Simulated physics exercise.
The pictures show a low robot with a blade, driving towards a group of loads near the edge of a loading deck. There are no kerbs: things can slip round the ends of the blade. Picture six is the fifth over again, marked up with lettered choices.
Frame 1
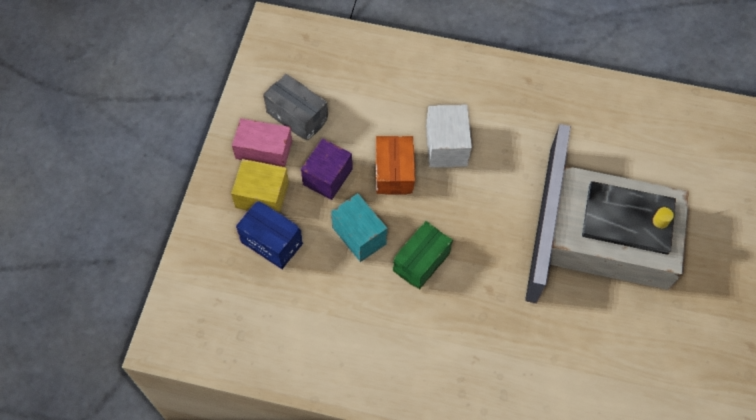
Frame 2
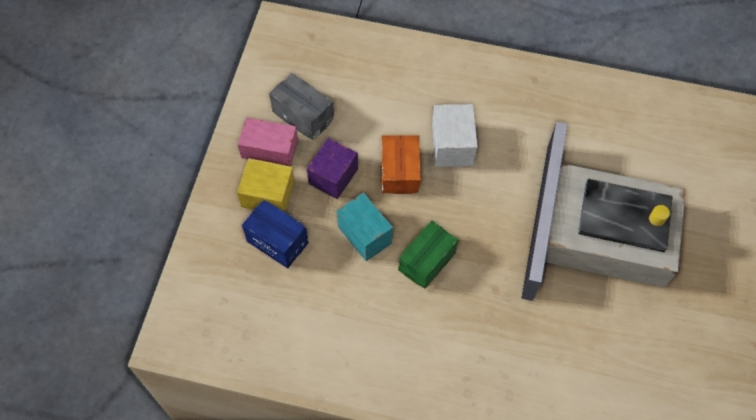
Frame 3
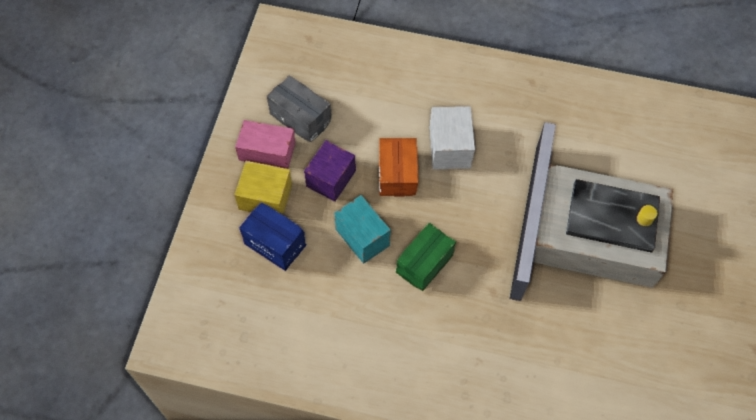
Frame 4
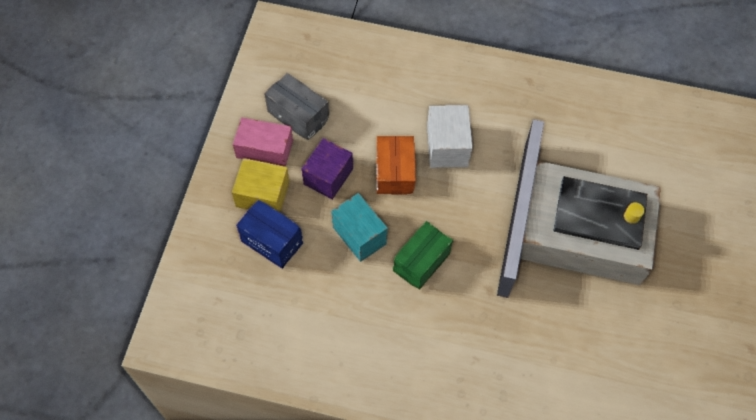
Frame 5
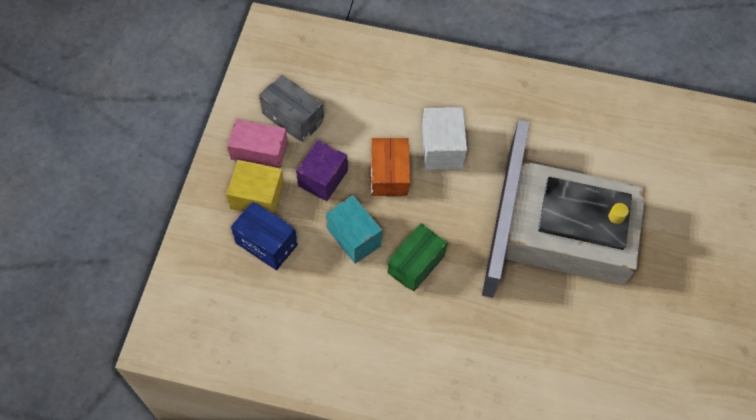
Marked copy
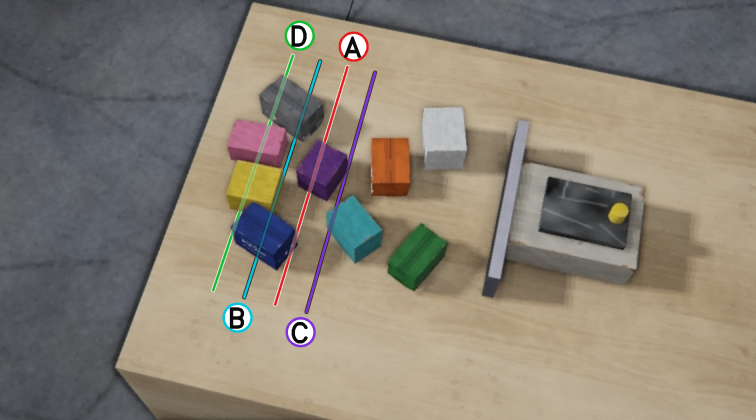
On a pale wooden deck above a grey, cracked-looking floor, seen from high overhead at a slight tilt, eight small boxes in grey, pink, yellow, blue, purple, turquoise, orange and white-to-green shades sit clustered at left. At right is a low, pale grey robot with a dark top panel, a yellow knob and a wide upright blade facing them. The robot creeps steadily left, narrowing the gap, while the boxes stay put and the view shifts very slightly.
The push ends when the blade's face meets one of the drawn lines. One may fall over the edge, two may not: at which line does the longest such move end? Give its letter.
At B, and not beyond.
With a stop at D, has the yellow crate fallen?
By then, yes.
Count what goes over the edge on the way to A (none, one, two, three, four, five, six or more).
By then, none.
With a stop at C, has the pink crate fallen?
No.
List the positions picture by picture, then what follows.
The first frame shows blue box (270, 235); orange parcel (395, 166); purple crate (328, 169).
The second frame shows robot (619, 213); turquoise crate (365, 227).
The third frame shows robot (607, 213); grey box (300, 109).
The fourth frame shows robot (594, 210); yellow crate (262, 187).
The fifth frame shows robot (579, 211); blue box (265, 236); orange parcel (390, 167); purple crate (323, 171).
On the marked copy, A at (314, 178); B at (285, 171); C at (343, 184); D at (256, 165).
Following B. Soon after the start, robot (496, 193); white crate (416, 131); green parcel (389, 252).
Later, robot (414, 175); yellow crate (239, 197); blue box (237, 245).
In the end, robot (353, 162); yellow crate (183, 188); pink crate (203, 139); none fallen.
As for the rest, A is within the limit but short; C is within the limit but short; D drops three.
